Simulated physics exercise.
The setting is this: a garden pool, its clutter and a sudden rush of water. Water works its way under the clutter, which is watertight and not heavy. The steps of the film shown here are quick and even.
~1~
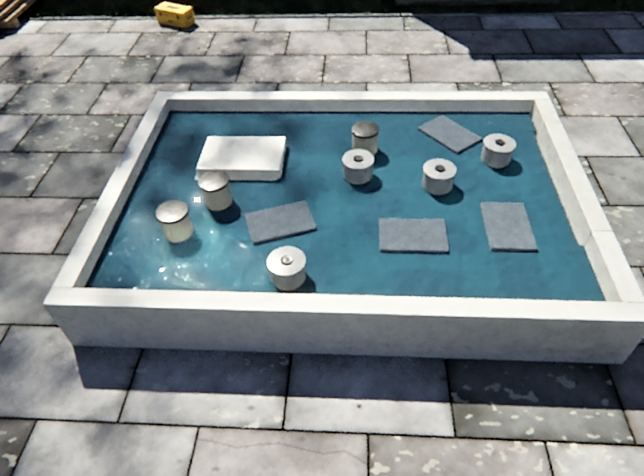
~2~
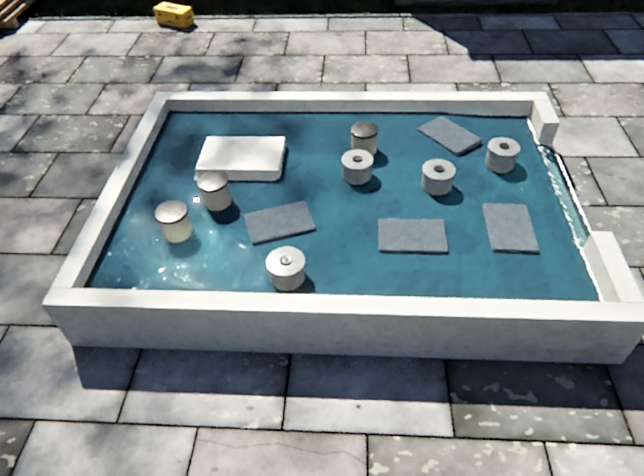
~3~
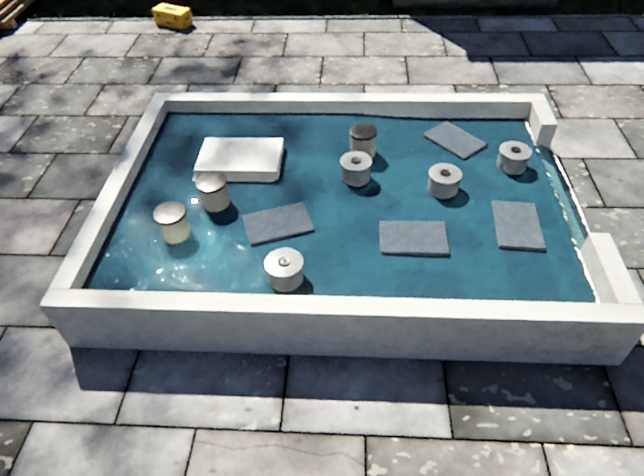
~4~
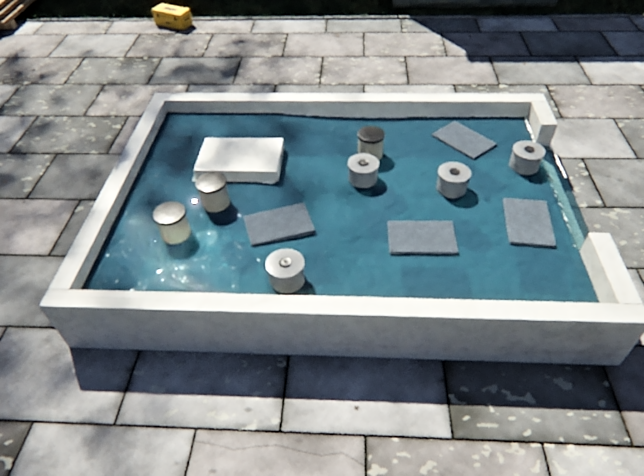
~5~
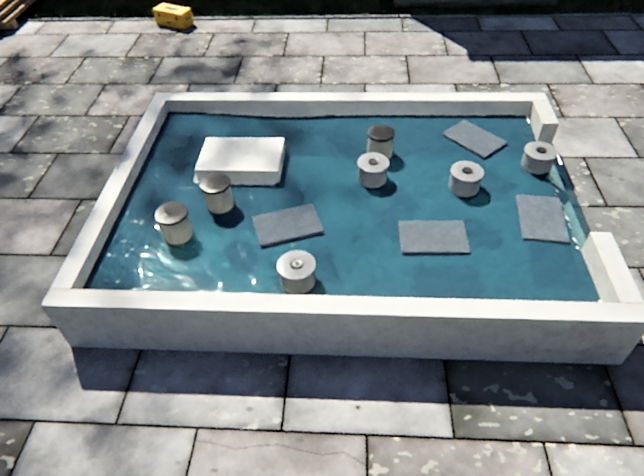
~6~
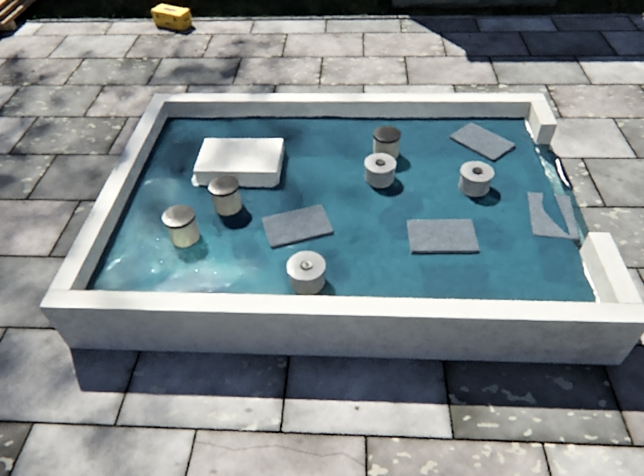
Water in a white-walled garden pool lies calm around floating round tubs and flat grey slabs until a section of the right wall opens. The floating pieces nearest the gap drift right first, then the others follow more slowly, and a round tub and part of a slab pass out of view there.
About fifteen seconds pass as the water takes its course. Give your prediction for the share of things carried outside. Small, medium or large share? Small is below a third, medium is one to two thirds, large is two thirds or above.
A medium share.
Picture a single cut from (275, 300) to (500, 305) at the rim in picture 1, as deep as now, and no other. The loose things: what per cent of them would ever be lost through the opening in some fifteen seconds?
Some 30 per cent.
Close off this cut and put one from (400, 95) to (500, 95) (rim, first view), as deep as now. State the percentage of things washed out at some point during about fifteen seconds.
Roughly 20 in a hundred.
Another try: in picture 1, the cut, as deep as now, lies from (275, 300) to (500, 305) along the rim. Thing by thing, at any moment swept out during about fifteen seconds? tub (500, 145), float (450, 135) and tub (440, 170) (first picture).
Outcome by item: Retained / retained / retained.
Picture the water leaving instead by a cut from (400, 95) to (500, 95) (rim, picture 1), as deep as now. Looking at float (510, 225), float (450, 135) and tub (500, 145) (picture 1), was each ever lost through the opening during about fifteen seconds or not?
Going through them in sequence: Trapped, then gets out, then gets out.
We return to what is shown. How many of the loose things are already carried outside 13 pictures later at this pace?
Total: 3.
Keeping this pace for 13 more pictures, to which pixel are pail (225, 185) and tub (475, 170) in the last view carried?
Around (269, 190) for the first and around (528, 171) for the second.
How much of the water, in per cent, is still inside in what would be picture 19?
Estimate: Roughly 74 %.
A moment on, 2 of 11 are out; 9 afloat.
Next, 3 of 11 are out; 8 afloat.
Later, 4 of 11 are out; 7 afloat.
In the end, 4 of 11 are out; 7 afloat.
